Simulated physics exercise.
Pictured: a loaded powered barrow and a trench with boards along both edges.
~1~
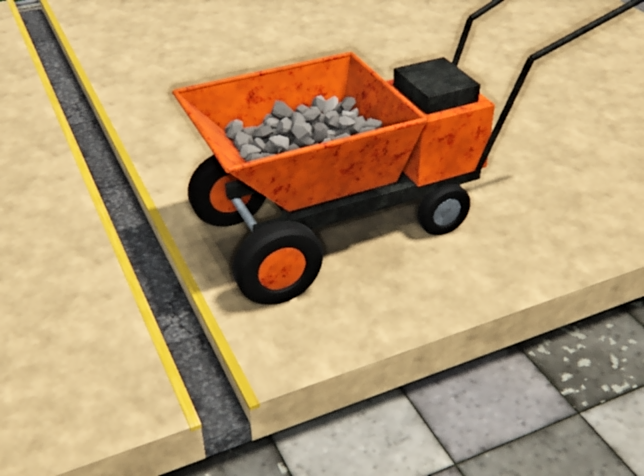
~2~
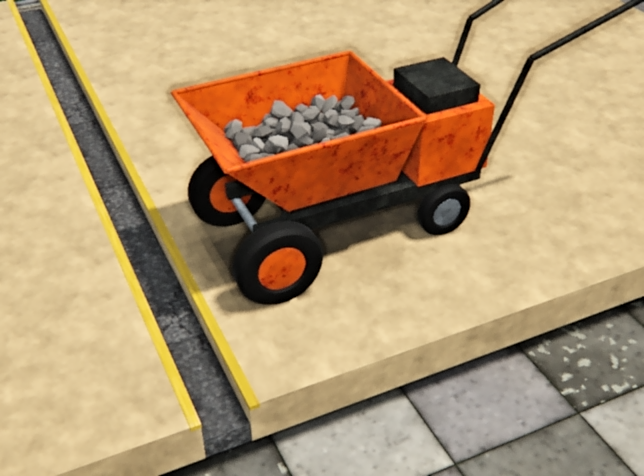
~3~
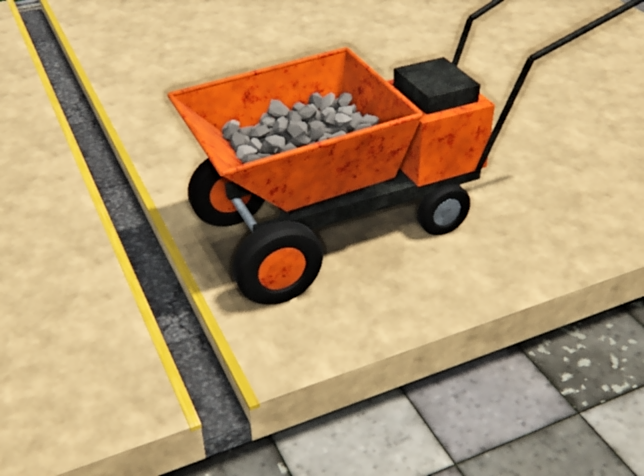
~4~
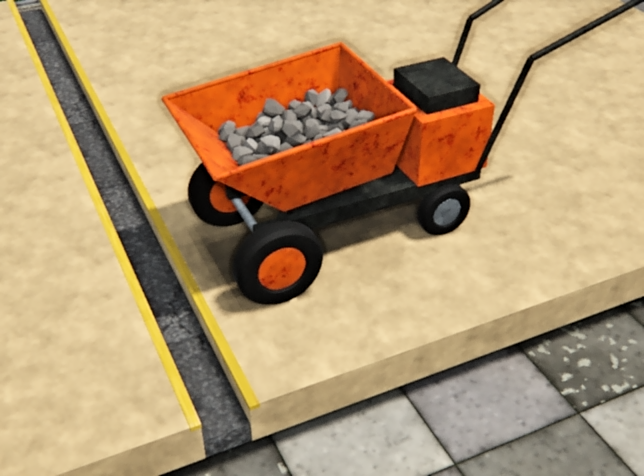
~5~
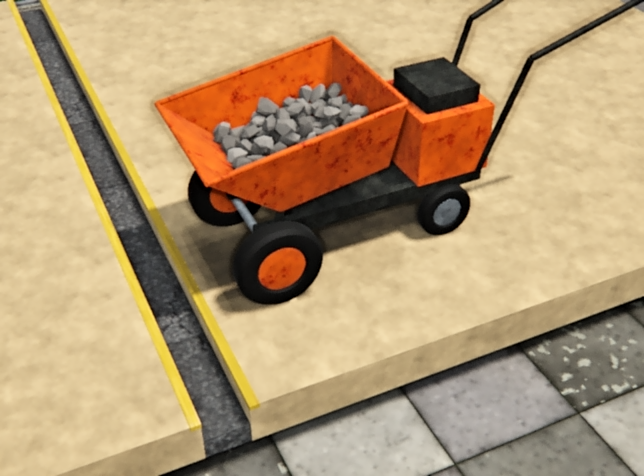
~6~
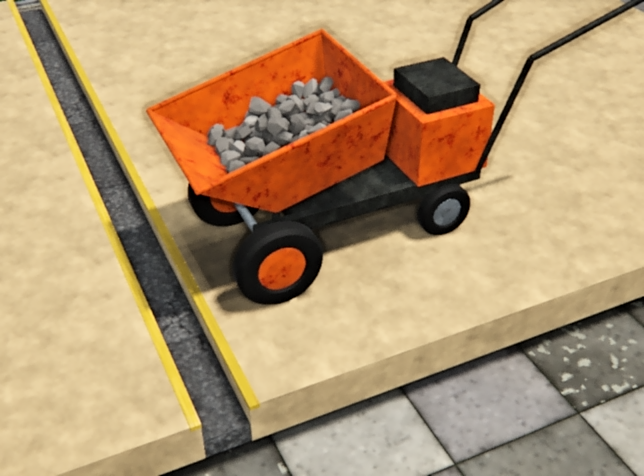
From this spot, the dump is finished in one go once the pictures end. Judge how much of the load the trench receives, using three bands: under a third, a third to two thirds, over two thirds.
The trench receives under a third of the load.
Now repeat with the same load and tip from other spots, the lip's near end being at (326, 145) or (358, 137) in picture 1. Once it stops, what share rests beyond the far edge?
10 and 0 percent, in that order.
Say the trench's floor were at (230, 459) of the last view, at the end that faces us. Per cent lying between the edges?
I'd guess close to 0 percent.
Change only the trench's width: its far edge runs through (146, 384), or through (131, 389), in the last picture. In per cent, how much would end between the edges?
Roughly 20 % and 50 %.
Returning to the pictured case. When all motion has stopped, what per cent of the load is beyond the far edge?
It works out to close to 90 per cent.
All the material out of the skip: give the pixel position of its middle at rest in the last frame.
Last view, resting centre - approx. (77, 299).
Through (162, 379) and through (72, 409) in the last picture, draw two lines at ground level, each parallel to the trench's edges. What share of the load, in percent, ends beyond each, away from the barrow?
I'd say about 80 and about 20 in a hundred.
Just after the last frame, skip tipped steeply; every one in the skip.
A moment on, skip tipped right over; almost all in the skip; about a tenth beyond it.
Further on, skip tipped right over; about a tenth in the skip; the larger part beyond it.
When it is over, skip tipped right over; about a tenth in the skip; just a few in or heaped over the trench; the larger part beyond it.
